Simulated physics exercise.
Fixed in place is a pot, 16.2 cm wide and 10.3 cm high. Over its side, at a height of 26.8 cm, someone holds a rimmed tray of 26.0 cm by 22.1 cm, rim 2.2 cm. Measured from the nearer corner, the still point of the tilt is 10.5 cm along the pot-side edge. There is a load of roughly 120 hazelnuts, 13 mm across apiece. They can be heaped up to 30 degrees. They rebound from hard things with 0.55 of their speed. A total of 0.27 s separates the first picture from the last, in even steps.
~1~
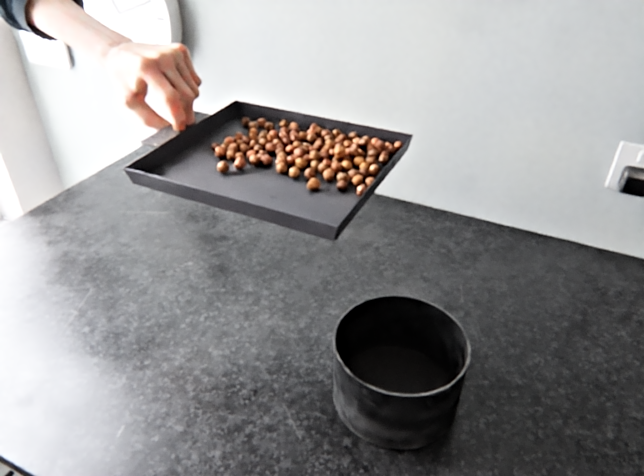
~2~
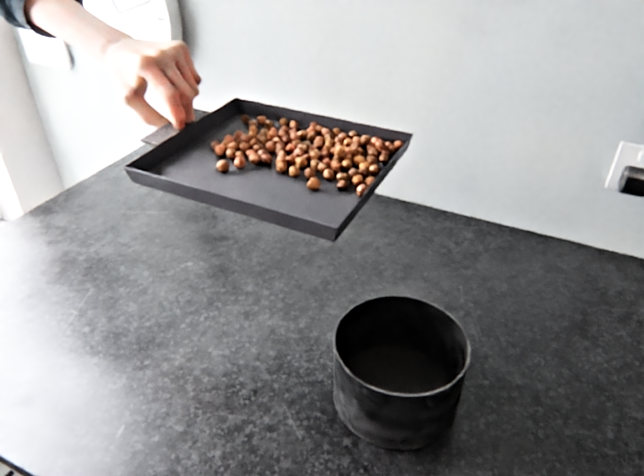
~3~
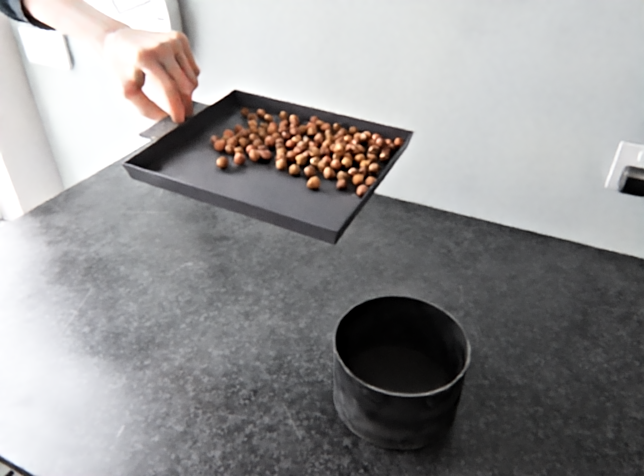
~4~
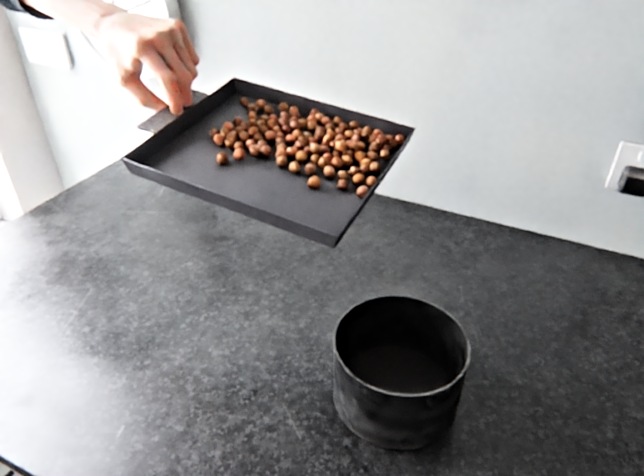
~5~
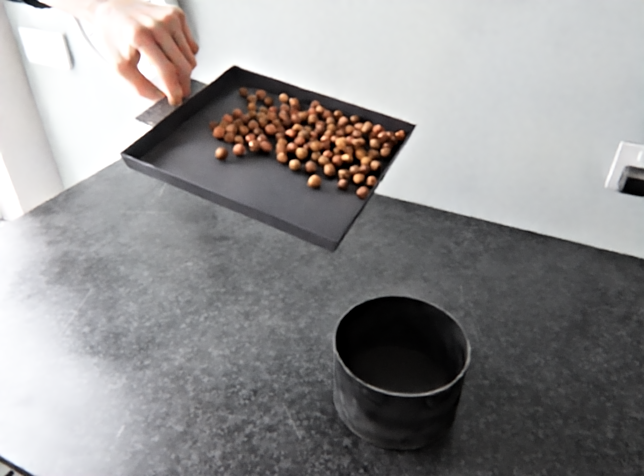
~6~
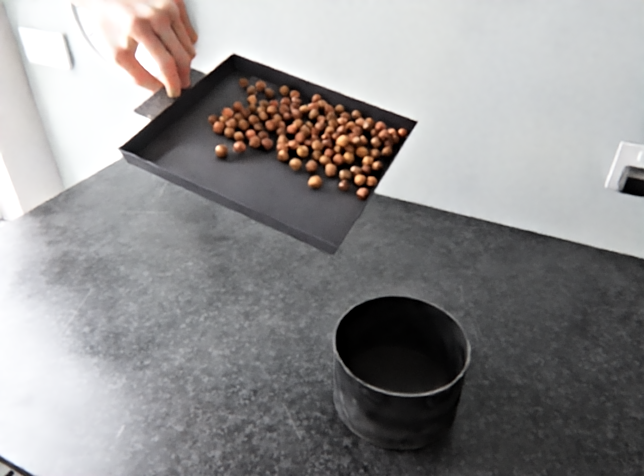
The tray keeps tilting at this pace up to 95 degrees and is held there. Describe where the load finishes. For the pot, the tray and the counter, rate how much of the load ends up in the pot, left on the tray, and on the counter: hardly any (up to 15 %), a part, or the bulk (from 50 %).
Pot: A part; left on the tray: Hardly any; counter: The bulk.
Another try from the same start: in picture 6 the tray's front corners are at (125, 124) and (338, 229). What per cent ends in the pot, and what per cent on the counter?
Final per cent - pot 75, counter 25.
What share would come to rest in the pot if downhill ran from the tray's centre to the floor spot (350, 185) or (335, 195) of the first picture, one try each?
About 45 per cent on the first try and 75 per cent on the second.
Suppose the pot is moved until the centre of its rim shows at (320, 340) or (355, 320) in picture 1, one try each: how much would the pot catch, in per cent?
Estimates: 100 in a hundred and 80 in a hundred.
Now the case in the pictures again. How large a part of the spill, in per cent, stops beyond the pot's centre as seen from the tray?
Some 10 per cent of the spill lies beyond the centre.
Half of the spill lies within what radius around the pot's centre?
Some 20 centimetres.
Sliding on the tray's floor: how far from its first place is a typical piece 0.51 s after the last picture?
12 cm.
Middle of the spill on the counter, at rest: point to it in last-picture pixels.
It comes to rest with its centre close to (287, 433).
Then, 0.51 s after the last picture, tilt 53 degrees; the tray holds 95 %, the pot 0 %.
Then, 0.85 s after the last picture, tilt 78 degrees; the tray holds 85 %, the pot 5 %.
Then, 1.28 s after the last picture, tilt 95 degrees; the tray holds 10 %, the pot 30 %.
In the end, pot 35 %, tray 0 %, counter 65 %.
